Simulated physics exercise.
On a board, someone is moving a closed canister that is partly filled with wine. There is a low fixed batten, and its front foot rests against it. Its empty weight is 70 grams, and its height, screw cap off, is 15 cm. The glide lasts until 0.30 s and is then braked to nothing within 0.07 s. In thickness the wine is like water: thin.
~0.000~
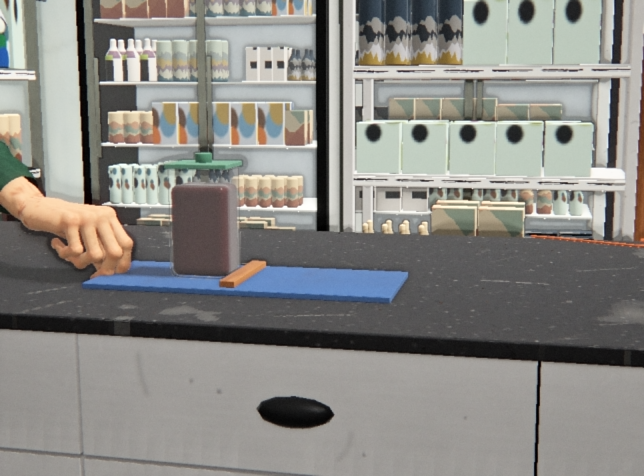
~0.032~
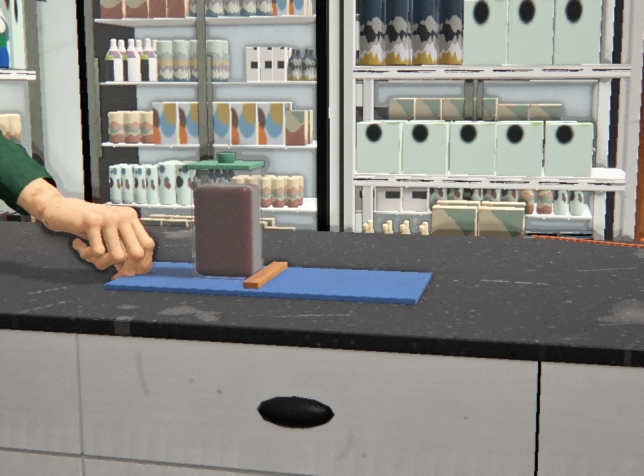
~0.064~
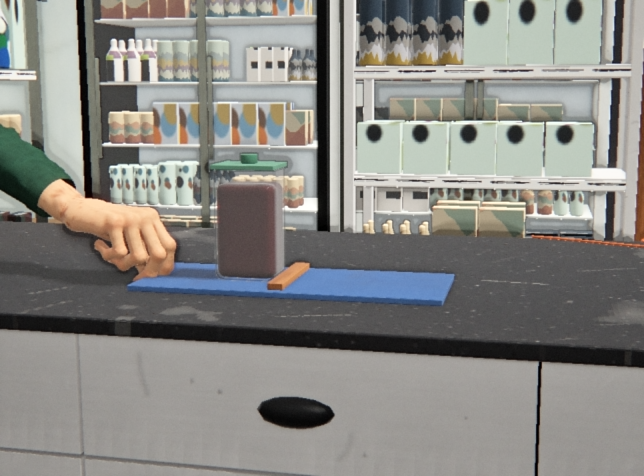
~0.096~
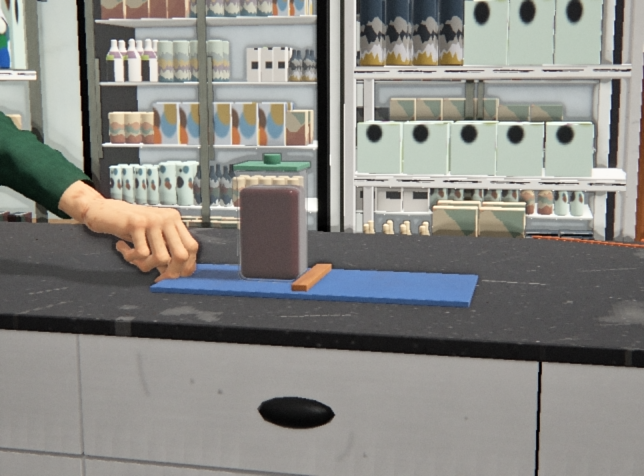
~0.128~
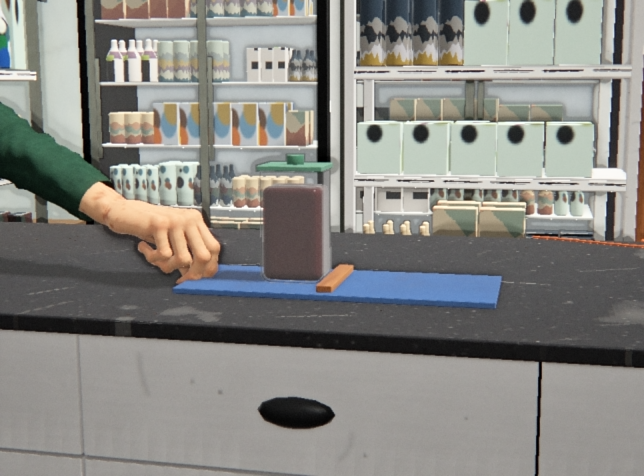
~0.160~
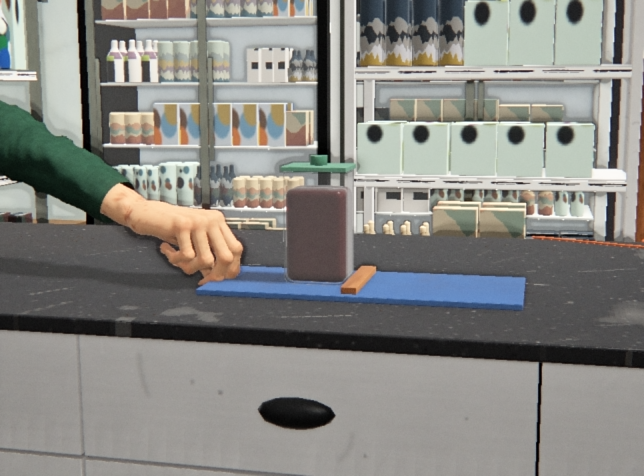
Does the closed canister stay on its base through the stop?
No, it tips over.
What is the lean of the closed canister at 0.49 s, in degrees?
The tilt comes to near 46°.
Then, 0.37 s in, the board moves at 0.00 m/s; the closed canister leans 11°.
Then, 0.49 s in, the closed canister leans 45°.
Then, 0.65 s in, the closed canister lies on its side.
Then, 0.87 s in, the closed canister lies on its side.
Finally, the closed canister lies on its side.
